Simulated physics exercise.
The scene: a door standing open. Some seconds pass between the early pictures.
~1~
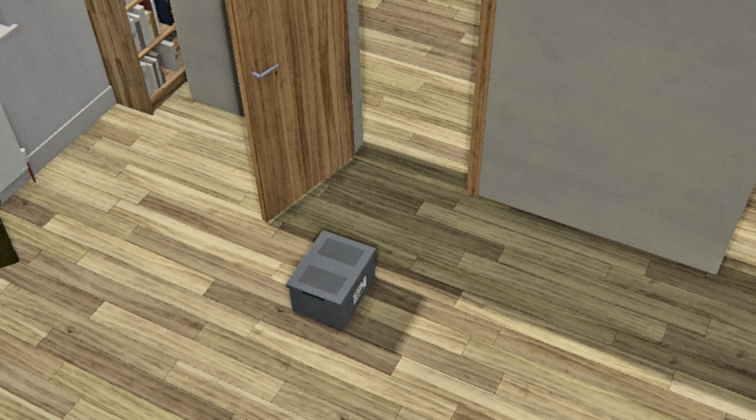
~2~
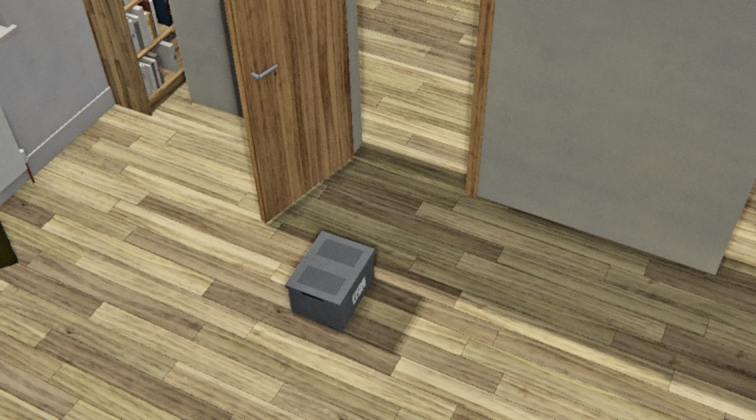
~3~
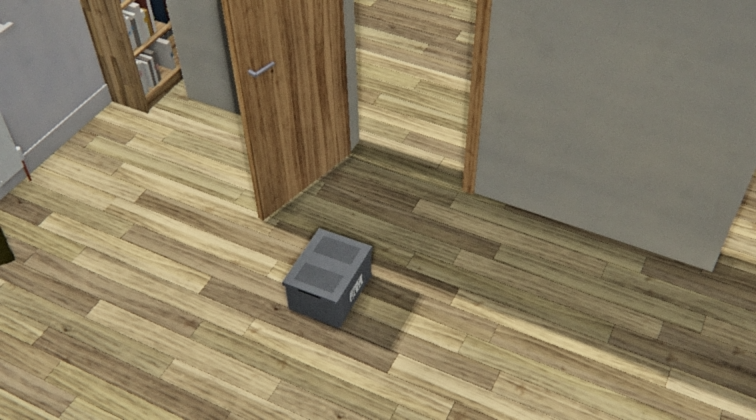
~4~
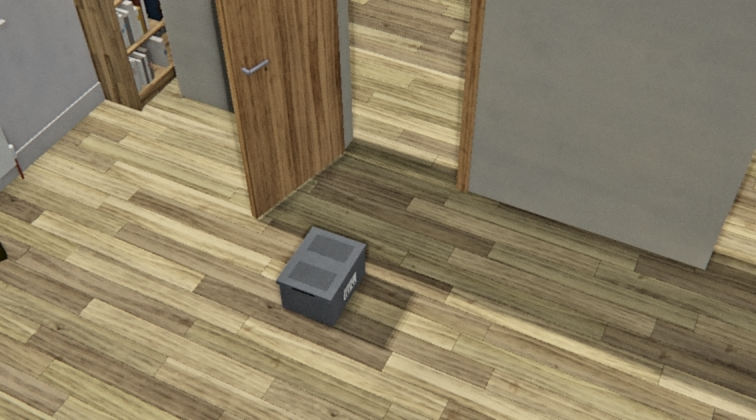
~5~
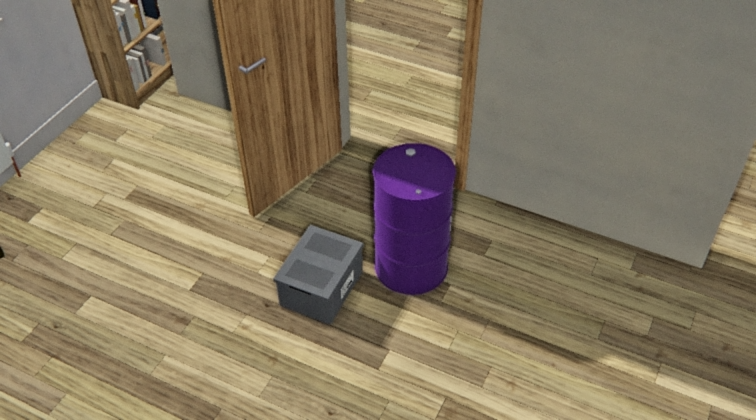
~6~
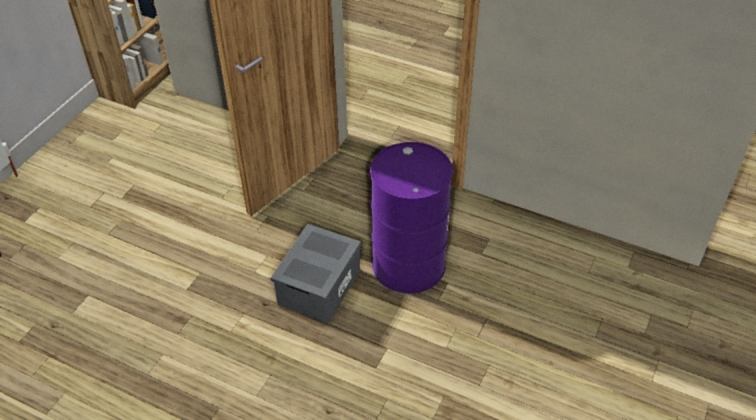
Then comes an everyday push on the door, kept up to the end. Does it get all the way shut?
Outcome: The door closes.
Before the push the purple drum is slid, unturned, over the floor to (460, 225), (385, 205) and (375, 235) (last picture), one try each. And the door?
In the first case it shuts; in the second case it jams; in the third case it stops short.
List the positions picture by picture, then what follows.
The first picture shows door wide open and still; grey tote (333, 280).
The second picture shows door wide open and still; grey tote (332, 281).
The third picture shows door wide open and still; grey tote (329, 278).
The fourth picture shows door wide open and still; grey tote (323, 277).
The fifth picture shows door wide open and still; grey tote (320, 275).
The sixth picture shows door wide open and still; purple drum (410, 220); grey tote (318, 274).
Then, 0.80 s past the last view, door 84° open.
Then, 1.60 s past the last view, door 50° open.
Then, 2.30 s past the last view, door 19° open.
Finally, door 0° open; both still in place. Final places as the last picture's camera would see them, purple drum near (410, 220).
